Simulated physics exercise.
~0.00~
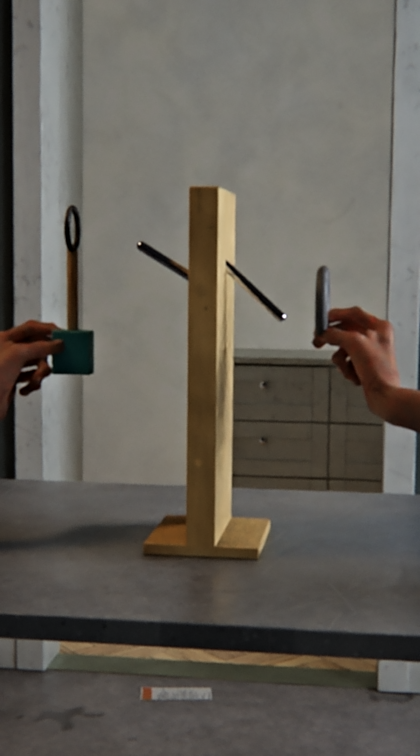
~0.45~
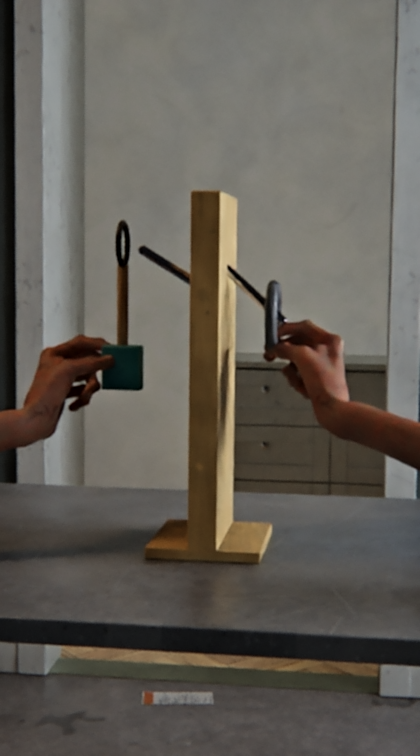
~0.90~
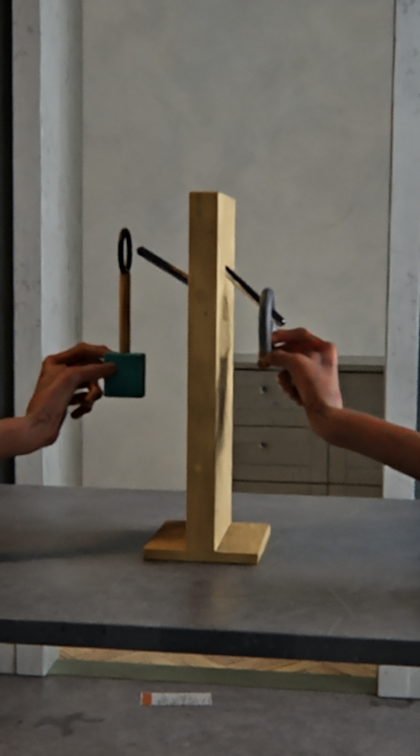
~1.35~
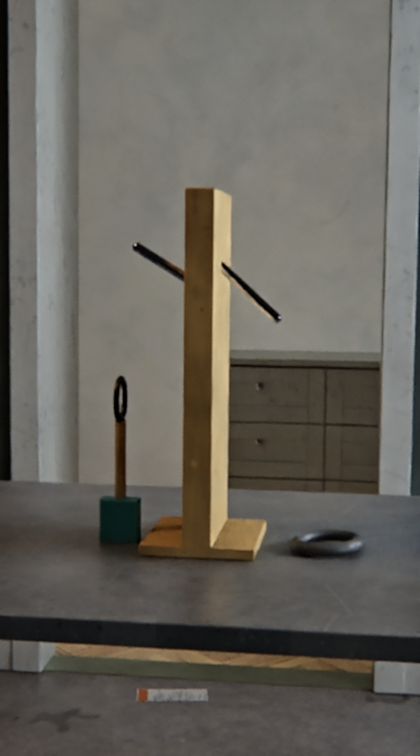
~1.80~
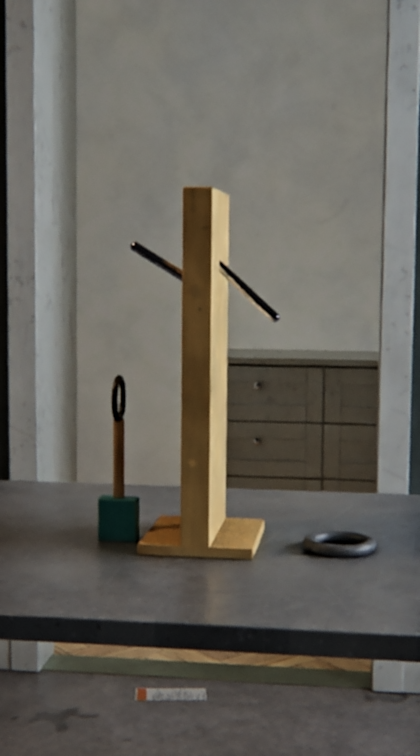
A wooden stand with two slanted pegs stood on a grey table while two hands brought in a turquoise block with a looped handle from the left and a grey ring from the right, and after the hands let go, both ended up on the tabletop.
